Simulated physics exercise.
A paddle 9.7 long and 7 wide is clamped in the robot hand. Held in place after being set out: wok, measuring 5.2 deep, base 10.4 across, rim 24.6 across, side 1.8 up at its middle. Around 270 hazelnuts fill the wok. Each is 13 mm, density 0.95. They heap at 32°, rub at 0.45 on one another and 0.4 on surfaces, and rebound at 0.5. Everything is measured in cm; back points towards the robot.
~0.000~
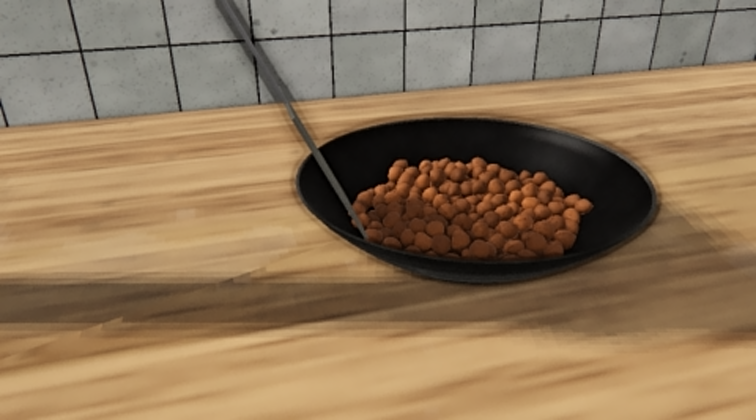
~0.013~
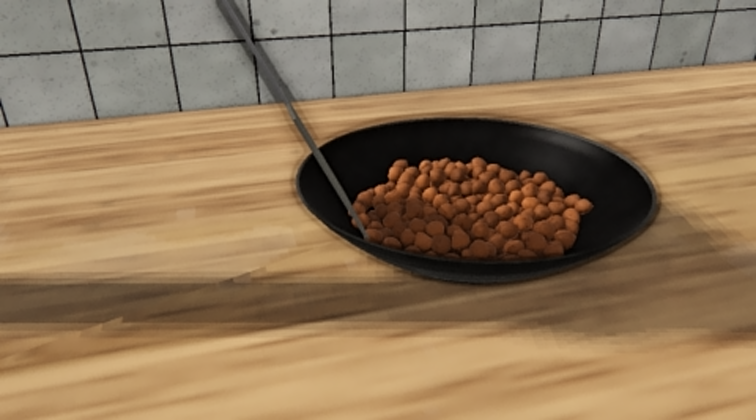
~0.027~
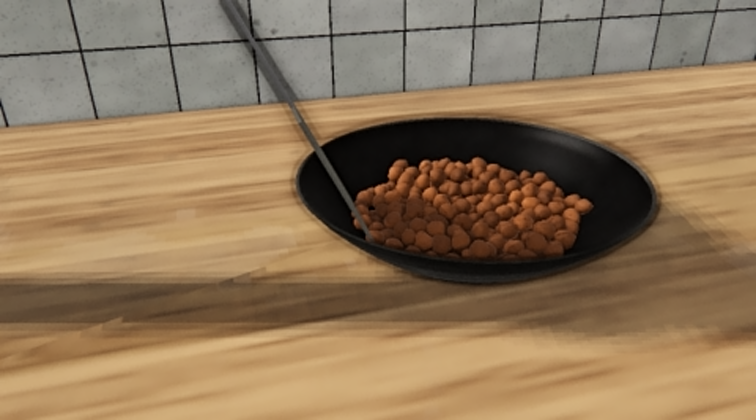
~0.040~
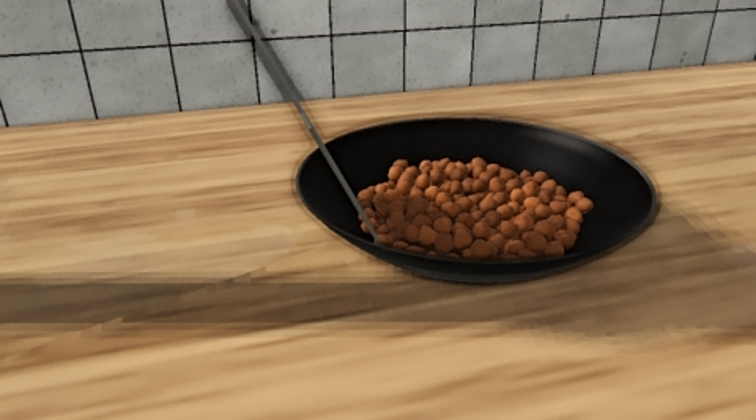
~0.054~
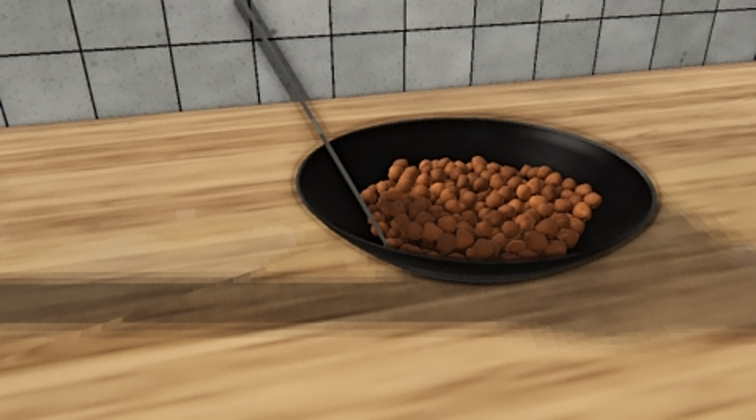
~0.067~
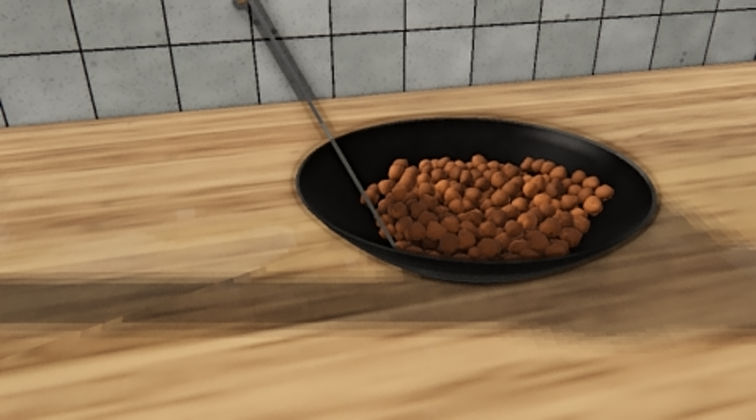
A long grey paddle leans into a black wok heaped with brown hazelnuts on a wooden surface, barely moving at first. It then slides a short way to the right through the wok, pushing the nuts so that the heap shifts slightly toward the right side.
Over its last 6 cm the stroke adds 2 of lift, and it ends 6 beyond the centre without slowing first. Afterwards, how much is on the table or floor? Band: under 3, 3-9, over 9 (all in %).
3-9 %.
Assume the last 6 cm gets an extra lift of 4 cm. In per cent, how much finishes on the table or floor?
It comes to near 0 percent.
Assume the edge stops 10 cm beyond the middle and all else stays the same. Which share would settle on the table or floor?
It would come to roughly 35 percent.
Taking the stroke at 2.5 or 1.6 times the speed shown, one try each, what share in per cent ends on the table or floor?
Around 35 per cent, then around 15 per cent, would end on the table or floor.
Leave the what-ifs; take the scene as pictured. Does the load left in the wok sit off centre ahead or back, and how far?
It rests close to 4.0 centimetres ahead of centre.
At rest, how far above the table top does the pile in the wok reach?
Some 6.5 cm above the table.
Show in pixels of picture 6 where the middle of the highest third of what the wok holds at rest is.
About (567, 168).
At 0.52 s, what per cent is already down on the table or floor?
Roughly 4 percent.
After 0.17 s, sloping 64°, highest piece 6 above the table; 273 in the wok.
After 0.27 s, sloping 64°, highest piece 6 above the table; 273 in the wok.
After 0.52 s, sloping 64°, highest piece 6 above the table; 260 in the wok, 13 on the table or floor.
After 1.57 s, sloping 64°, highest piece 6 above the table; 259 in the wok, 14 on the table or floor.
In the end, 259 in the wok, 14 on the table or floor. That is 5 % on the table or floor.
